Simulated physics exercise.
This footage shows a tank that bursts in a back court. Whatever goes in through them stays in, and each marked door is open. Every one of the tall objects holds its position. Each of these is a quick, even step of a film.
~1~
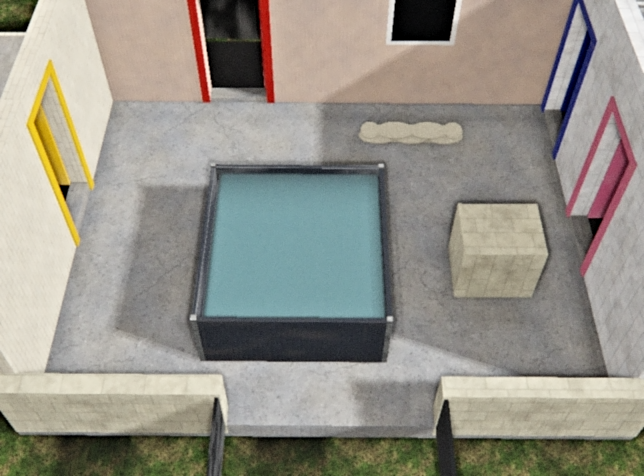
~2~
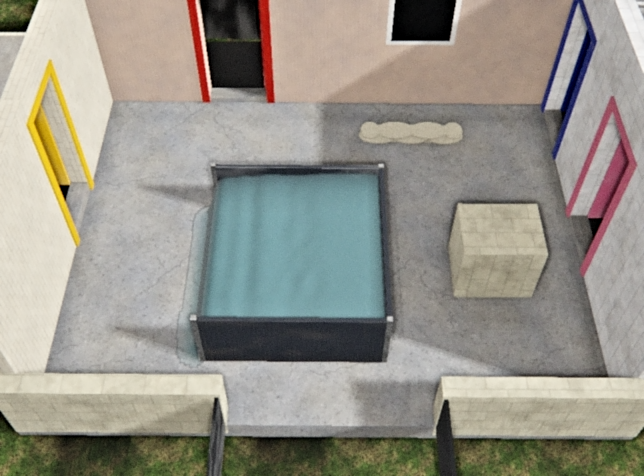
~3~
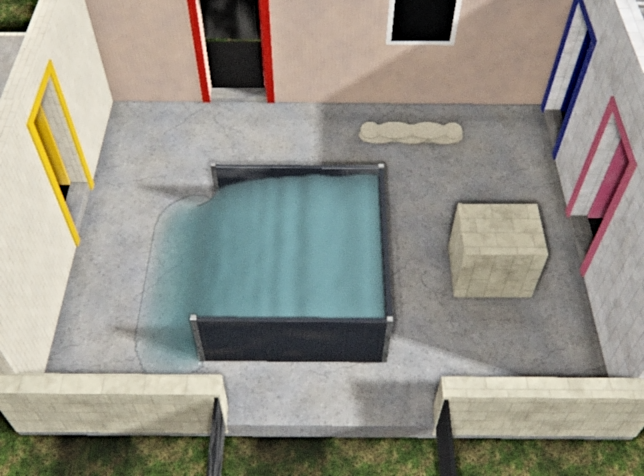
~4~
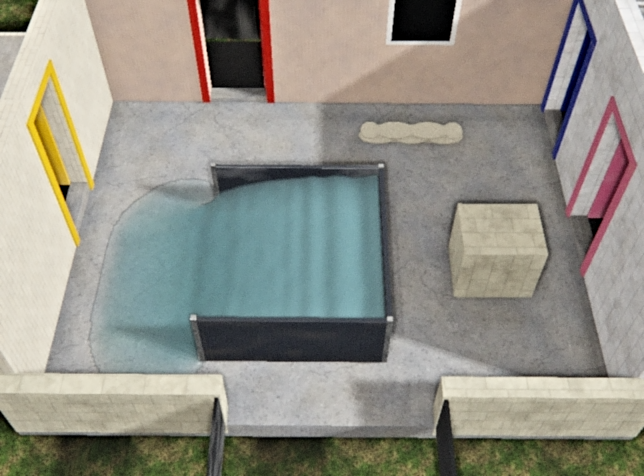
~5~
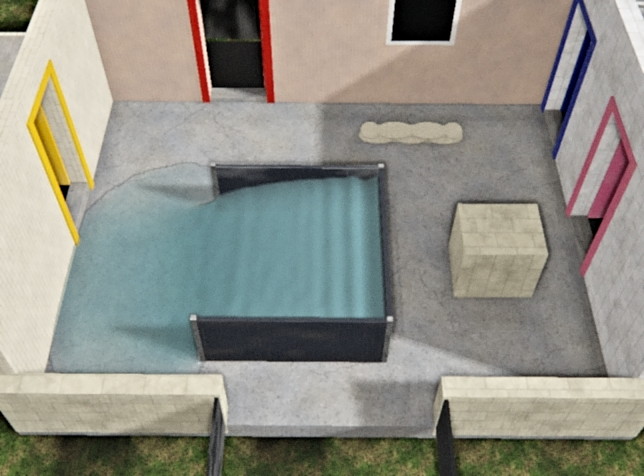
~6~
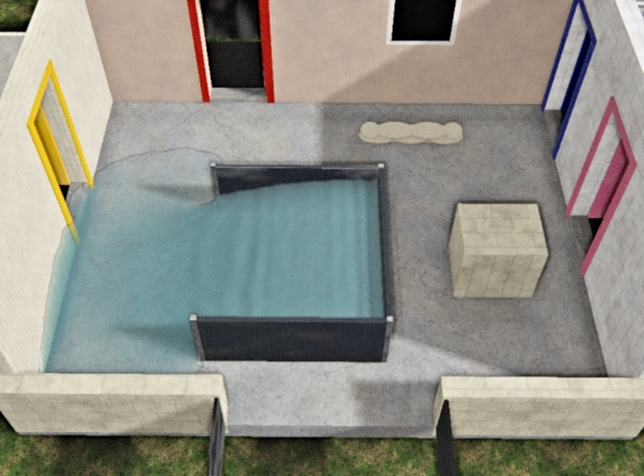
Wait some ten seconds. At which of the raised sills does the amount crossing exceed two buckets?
One by one: The red door swallows too much water; the blue door swallows too much water; the pink door swallows too much water; the yellow door swallows too much water.
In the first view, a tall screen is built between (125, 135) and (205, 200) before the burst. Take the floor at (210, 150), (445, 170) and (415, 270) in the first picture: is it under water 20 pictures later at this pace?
Taking the points in the order given, they are inundated, high and dry and high and dry.
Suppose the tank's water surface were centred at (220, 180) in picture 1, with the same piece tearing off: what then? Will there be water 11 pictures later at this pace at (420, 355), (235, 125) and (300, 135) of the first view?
Log: No flood; flood; flood.
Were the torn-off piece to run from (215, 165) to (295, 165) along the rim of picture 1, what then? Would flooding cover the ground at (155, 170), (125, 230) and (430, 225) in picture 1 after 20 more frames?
The first point is soaked, the second soaked, the third spared.
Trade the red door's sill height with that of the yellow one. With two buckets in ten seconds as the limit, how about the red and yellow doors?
As I read it, the red door misses the mark, while the yellow door tops the limit.
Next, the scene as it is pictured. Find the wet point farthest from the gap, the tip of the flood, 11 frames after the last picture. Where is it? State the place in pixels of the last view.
My guess is roughly (112, 107).
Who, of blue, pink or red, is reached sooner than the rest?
Clearly the red-painted one.
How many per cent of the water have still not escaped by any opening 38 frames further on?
Around 80 parts in a hundred.
A moment on, water covers 30 % of the floor; the red door not reached, the blue door not reached, the pink door not reached, the yellow door over two buckets in.
Next, water covers 30 % of the floor; the red door wet at the sill, nothing in, the blue door not reached, the pink door not reached, the yellow door far over two buckets in.
Then, water covers 60 % of the floor; the red door under two buckets in, the blue door not reached, the pink door not reached, the yellow door far over two buckets in.
Later, water covers 95 % of the floor; the red door over two buckets in, the blue door over two buckets in, the pink door under two buckets in, the yellow door far over two buckets in.
In the end, water covers 95 % of the floor; the red door far over two buckets in, the blue door far over two buckets in, the pink door far over two buckets in, the yellow door far over two buckets in.
